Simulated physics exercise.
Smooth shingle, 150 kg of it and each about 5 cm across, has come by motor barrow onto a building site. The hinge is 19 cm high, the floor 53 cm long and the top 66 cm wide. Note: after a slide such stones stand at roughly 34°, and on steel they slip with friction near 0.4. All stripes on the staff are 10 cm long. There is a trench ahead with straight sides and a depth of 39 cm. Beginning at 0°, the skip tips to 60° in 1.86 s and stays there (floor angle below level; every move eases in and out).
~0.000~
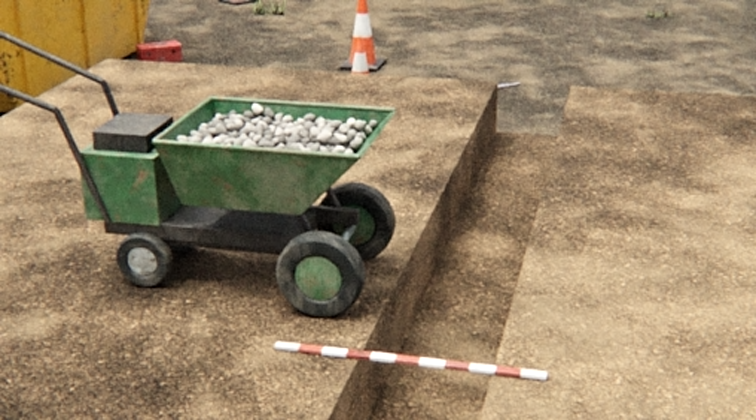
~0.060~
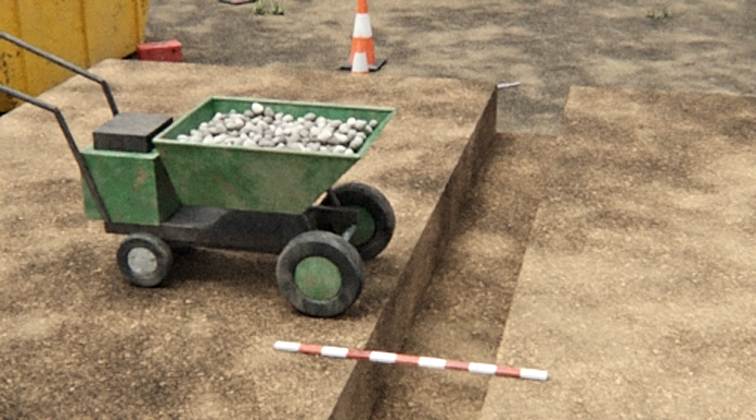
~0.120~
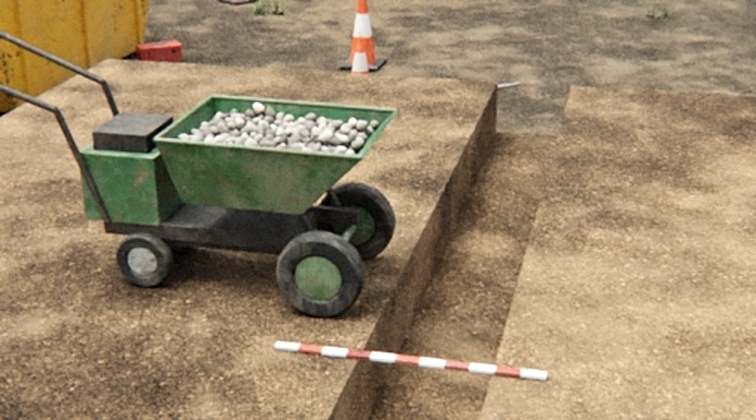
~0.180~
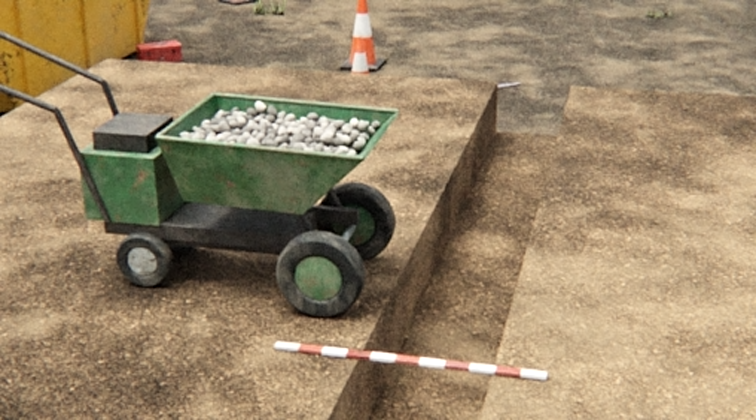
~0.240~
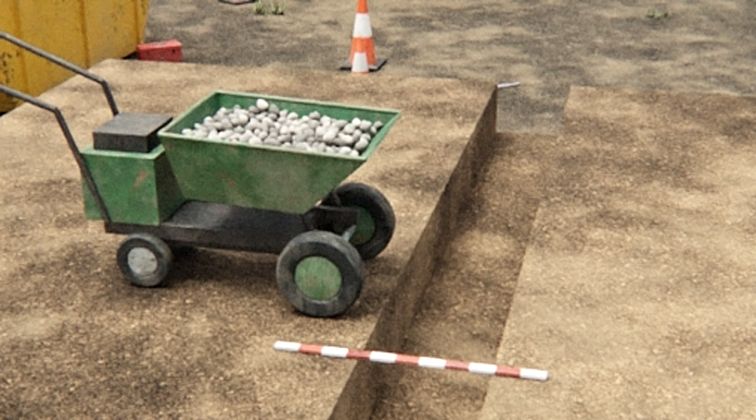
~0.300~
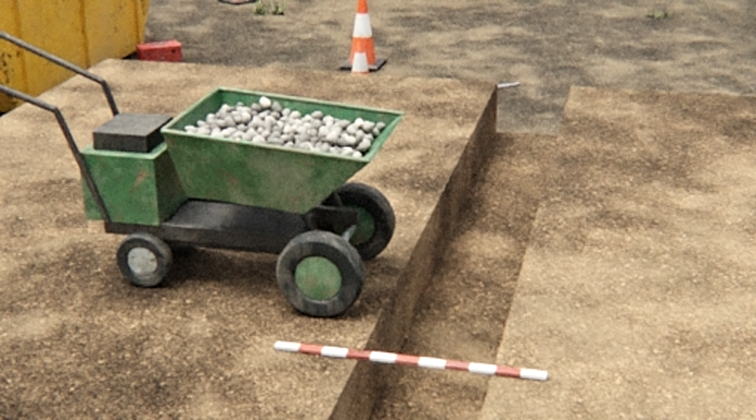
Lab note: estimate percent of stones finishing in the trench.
Approx. 62 %.
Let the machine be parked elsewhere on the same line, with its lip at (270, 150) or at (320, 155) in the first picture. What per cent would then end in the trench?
That gives roughly 100 per cent and roughly 95 per cent.
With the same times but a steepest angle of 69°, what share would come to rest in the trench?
Then about 50 per cent.
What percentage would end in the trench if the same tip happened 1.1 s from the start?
Expected share: Around 50%.
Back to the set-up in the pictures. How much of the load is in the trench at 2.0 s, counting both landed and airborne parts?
Around 25 per cent of it, at that instant.
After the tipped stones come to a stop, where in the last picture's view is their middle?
The stones end up centred near (494, 358).
After 1.4 s the floor is at 51°; 99 % in the skip, 1 % in the trench; the foremost stones are at (466, 214).
After 2.0 s the floor is at 60°; 54 % in the skip, 24 % in the trench, 23 % past the trench; the foremost stones are at (598, 305).
After 2.3 s the floor is at 60°; 28 % in the skip, 34 % in the trench, 37 % past the trench; the foremost stones are at (679, 325).
After 4.3 s the floor is at 60°; 0 % in the skip, 62 % in the trench, 38 % past the trench; the foremost stones are at (725, 335).
